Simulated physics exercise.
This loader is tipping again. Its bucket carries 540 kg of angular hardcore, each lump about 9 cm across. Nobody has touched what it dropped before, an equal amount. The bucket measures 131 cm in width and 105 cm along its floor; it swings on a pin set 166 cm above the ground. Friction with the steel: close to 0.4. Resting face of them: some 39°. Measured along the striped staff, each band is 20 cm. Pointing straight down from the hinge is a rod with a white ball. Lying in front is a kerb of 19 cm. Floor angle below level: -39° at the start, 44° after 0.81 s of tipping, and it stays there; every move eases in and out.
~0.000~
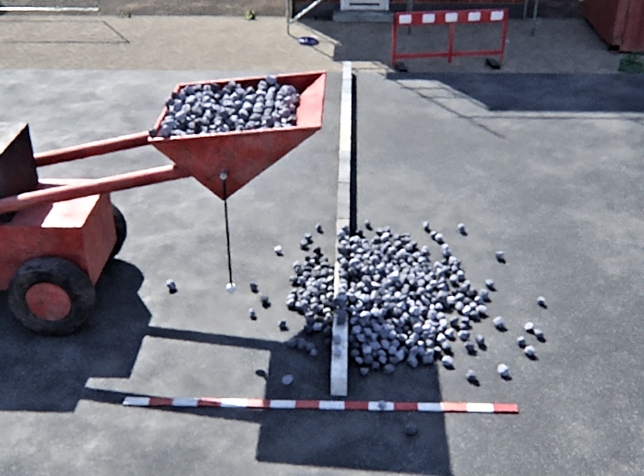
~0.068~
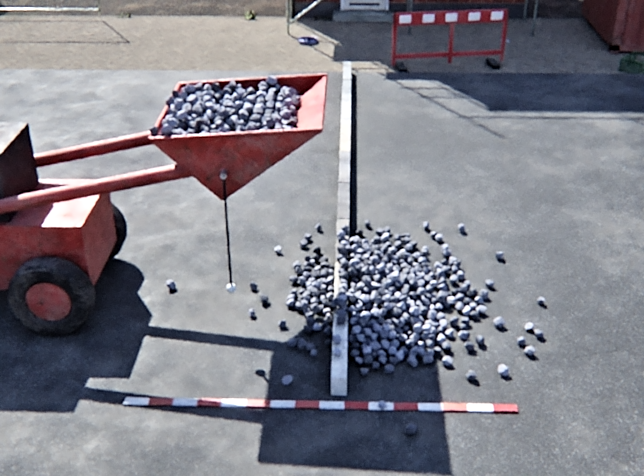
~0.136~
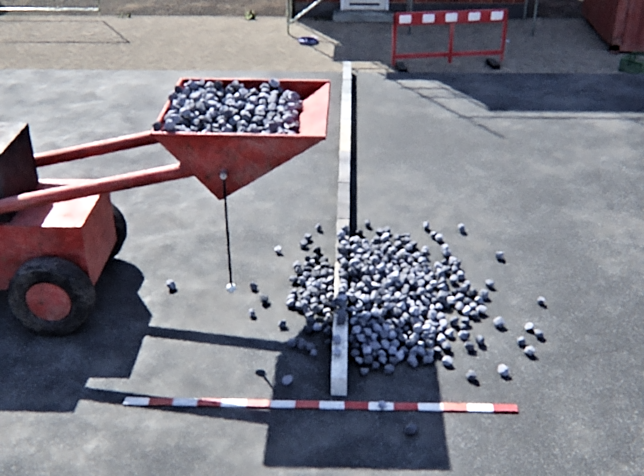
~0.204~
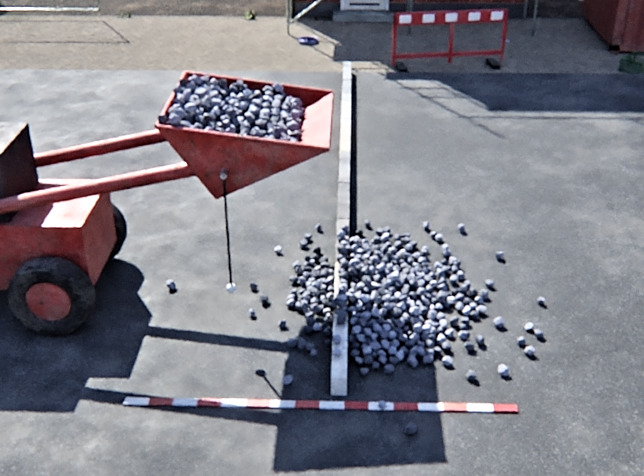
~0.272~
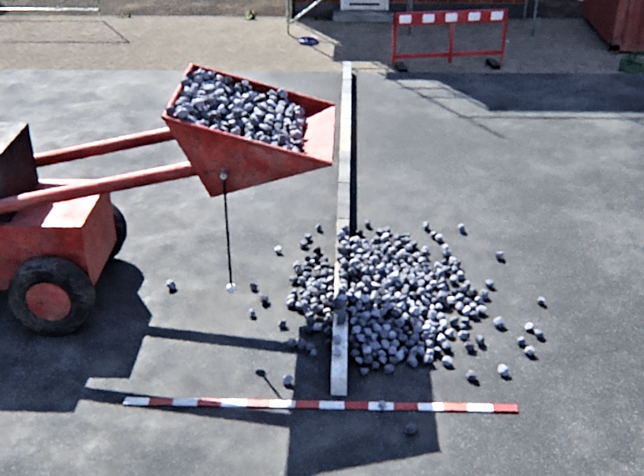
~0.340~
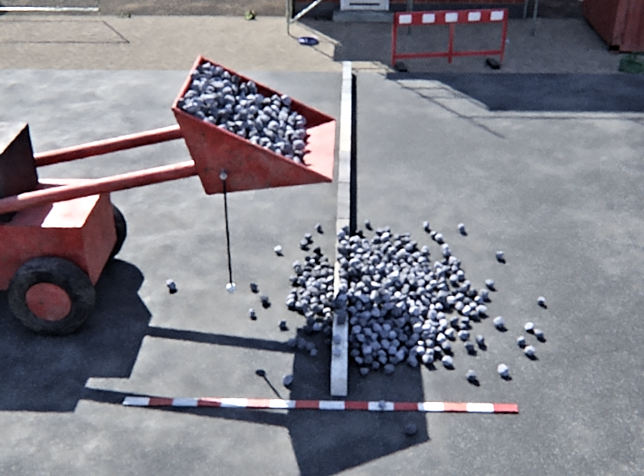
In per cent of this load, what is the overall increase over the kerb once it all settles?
46 out of 100, about.
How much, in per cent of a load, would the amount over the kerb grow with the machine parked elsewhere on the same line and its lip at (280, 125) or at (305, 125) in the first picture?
About 5 per cent for the first, 25 per cent for the second.
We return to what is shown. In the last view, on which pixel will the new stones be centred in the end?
The centre sits about (342, 280).
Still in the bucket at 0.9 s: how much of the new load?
Close to 80 in a hundred is still held.
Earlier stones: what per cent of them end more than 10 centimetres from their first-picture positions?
I'd say roughly 5 per cent of them.
After 0.6 s the floor is at 31°; in per cent of one load, 100 in the bucket, 18 on this side of the kerb, 82 over the kerb; the foremost stones are at (518, 313).
After 0.9 s the floor is at 44°; in per cent of one load, 78 in the bucket, 40 on this side of the kerb, 82 over the kerb; the foremost stones are at (518, 313).
After 1.3 s the floor is at 44°; in per cent of one load, 20 in the bucket, 75 on this side of the kerb, 105 over the kerb; the foremost stones are at (518, 313).
After 4.1 s the floor is at 44°; in per cent of one load, 0 in the bucket, 72 on this side of the kerb, 128 over the kerb; the foremost stones are at (518, 313). Net gain over the kerb, 46.
